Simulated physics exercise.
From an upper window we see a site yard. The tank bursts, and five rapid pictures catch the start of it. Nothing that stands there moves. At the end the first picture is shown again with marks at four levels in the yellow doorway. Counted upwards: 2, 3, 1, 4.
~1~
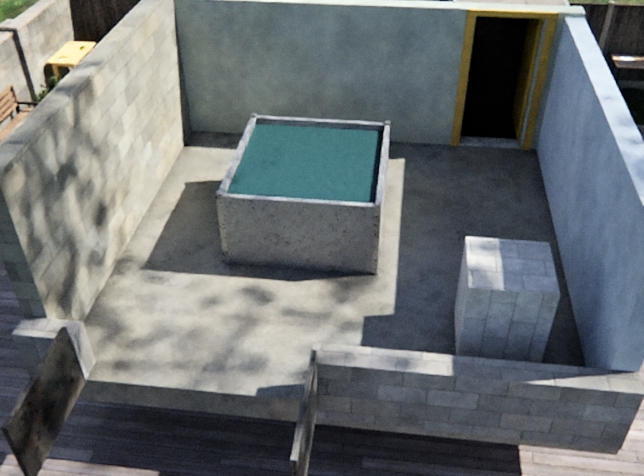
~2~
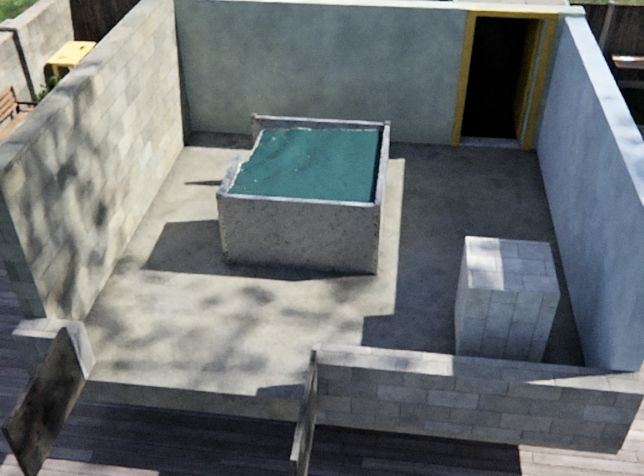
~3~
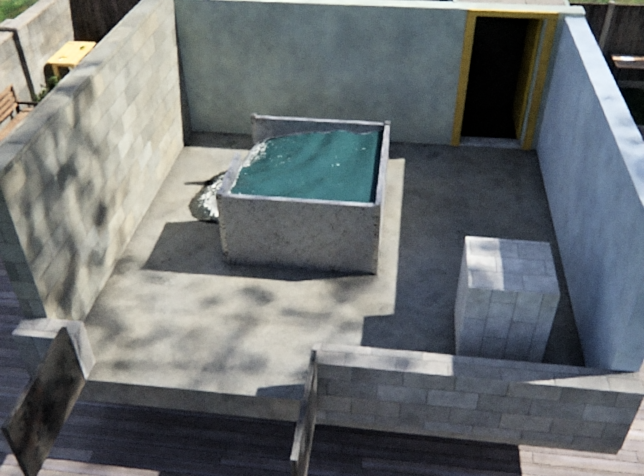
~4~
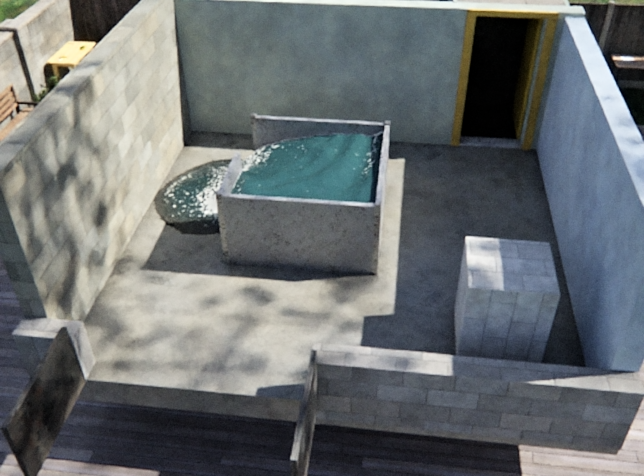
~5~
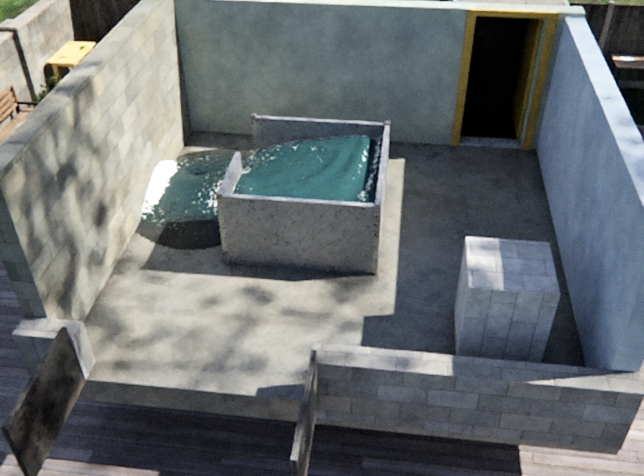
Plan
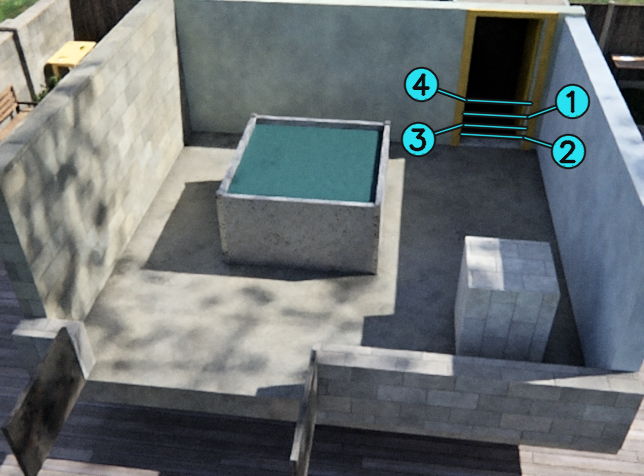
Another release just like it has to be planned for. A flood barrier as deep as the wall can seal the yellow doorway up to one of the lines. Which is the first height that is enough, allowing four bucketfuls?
The answer is mark 2.
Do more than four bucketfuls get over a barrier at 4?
No, that is safe.
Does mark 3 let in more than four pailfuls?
No, that is safe.
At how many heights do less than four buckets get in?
All four.
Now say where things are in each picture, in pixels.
Water in the tank at rest, its middle at (310, 162); foot of the yellow doorway at (490, 147); open gate at (196, 328).
Water covers 1 % of the ground, its front hidden from here.
Water covers 4 % of the ground and shows as far out as (196, 205).
Water covers 8 % of the ground and shows as far out as (162, 200).
Water covers 12 % of the ground and shows as far out as (176, 159).
On the marked copy, 1 at (495, 115); 2 at (492, 135); 3 at (494, 126); 4 at (498, 101); from the bottom up 2, 3, 1, 4.
For mark 1, nothing gets over.
For mark 2, a splash gets over, under a bucket.
For mark 3, nothing gets over.
For mark 4, nothing gets over.
